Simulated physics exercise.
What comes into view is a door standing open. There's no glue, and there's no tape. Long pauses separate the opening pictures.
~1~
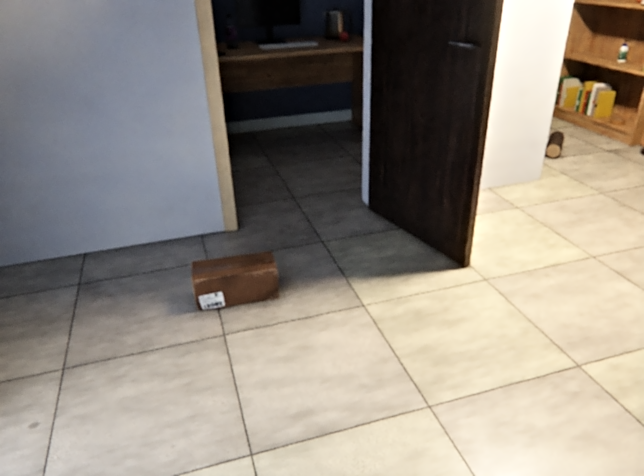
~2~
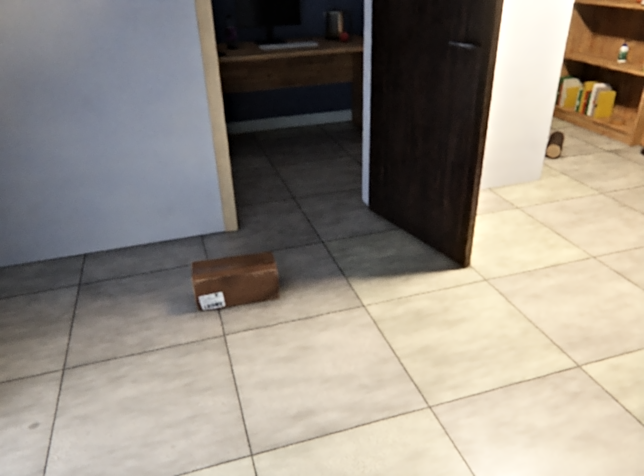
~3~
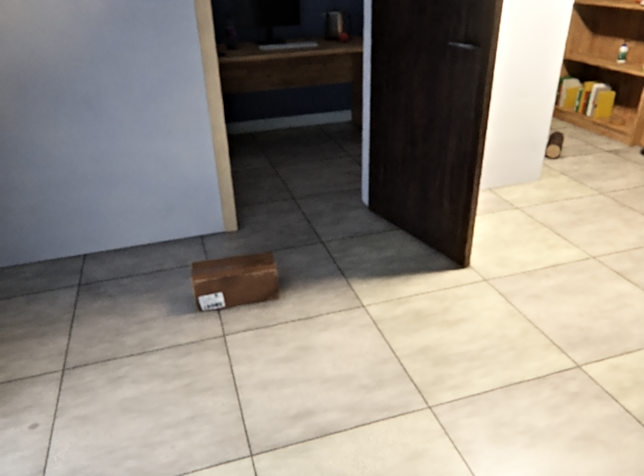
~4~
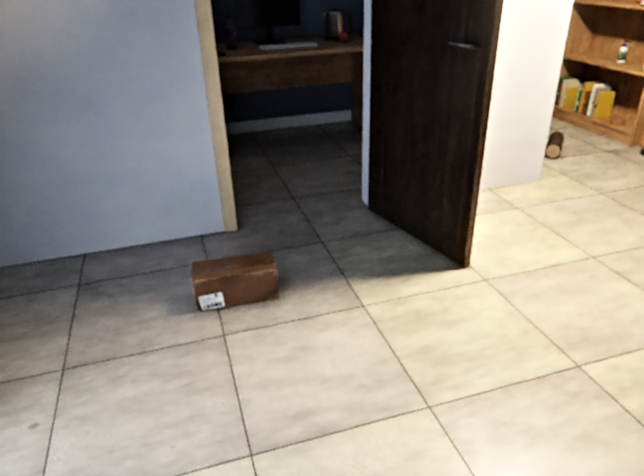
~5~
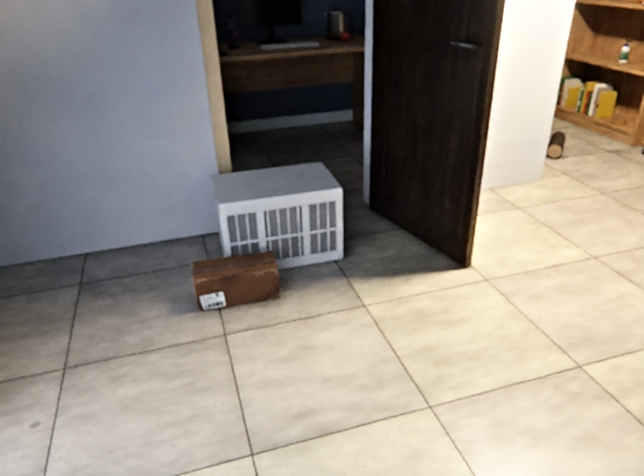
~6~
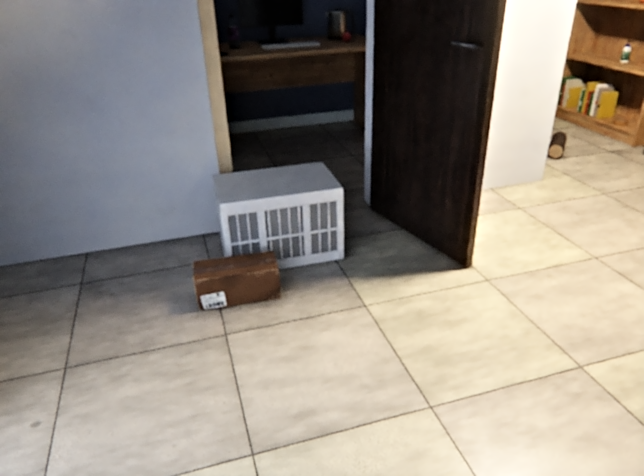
In a tiled room with a dark door standing wide open, a brown box sat on the floor and nothing moved, until a white chest with slatted sides suddenly appeared behind it in the doorway.
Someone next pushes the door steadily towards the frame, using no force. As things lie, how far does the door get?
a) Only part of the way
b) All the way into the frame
Answer: A.
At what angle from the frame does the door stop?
Near 55° open.
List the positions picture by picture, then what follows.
Door wide open and still; brown box (235, 280), in the first frame.
Door wide open and still; brown box (236, 281), in the second frame.
Door wide open and still; brown box (235, 281), in the third frame.
Door wide open and still; brown box (235, 281), in the fourth frame.
Door wide open and still; brown box (236, 281), in the fifth frame.
Door wide open and still; white chest (278, 217); brown box (237, 280), in the sixth frame.
Then, 0.60 s past the last view, open by 83°.
Then, 0.90 s past the last view, open by 61°.
Finally, open by 53°; both still in place. Final places as the last picture's camera would see them, white chest near (273, 216).
